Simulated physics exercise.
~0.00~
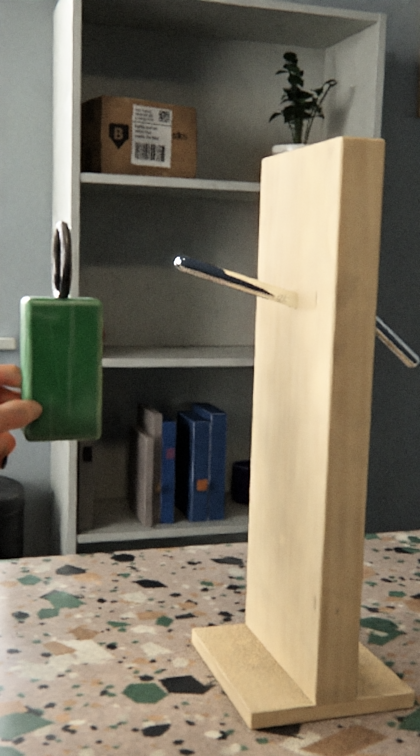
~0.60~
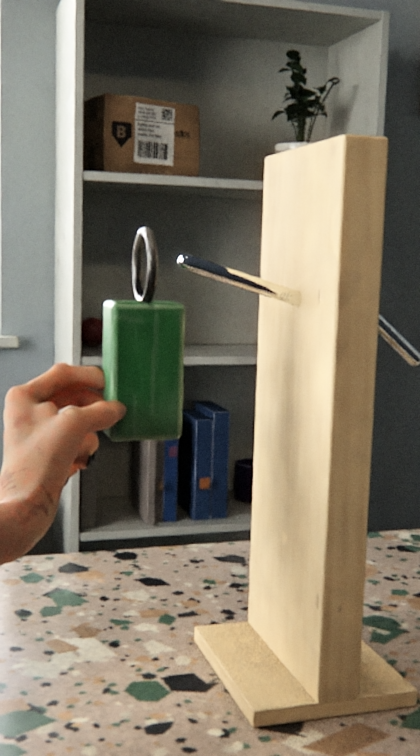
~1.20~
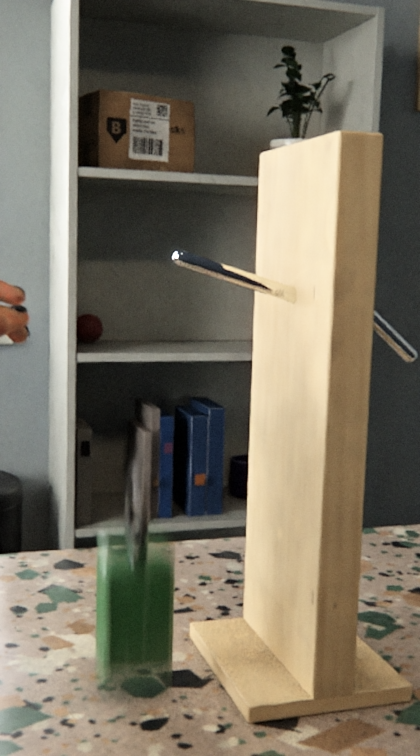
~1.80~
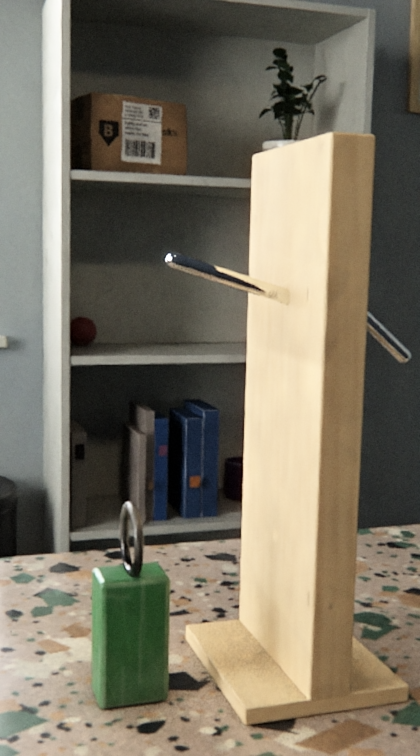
A green block with a dark ring on top was carried right by a hand toward the metal peg on a wooden stand, but once the hand let go and drew back, it dropped and ended up standing on the speckled table.
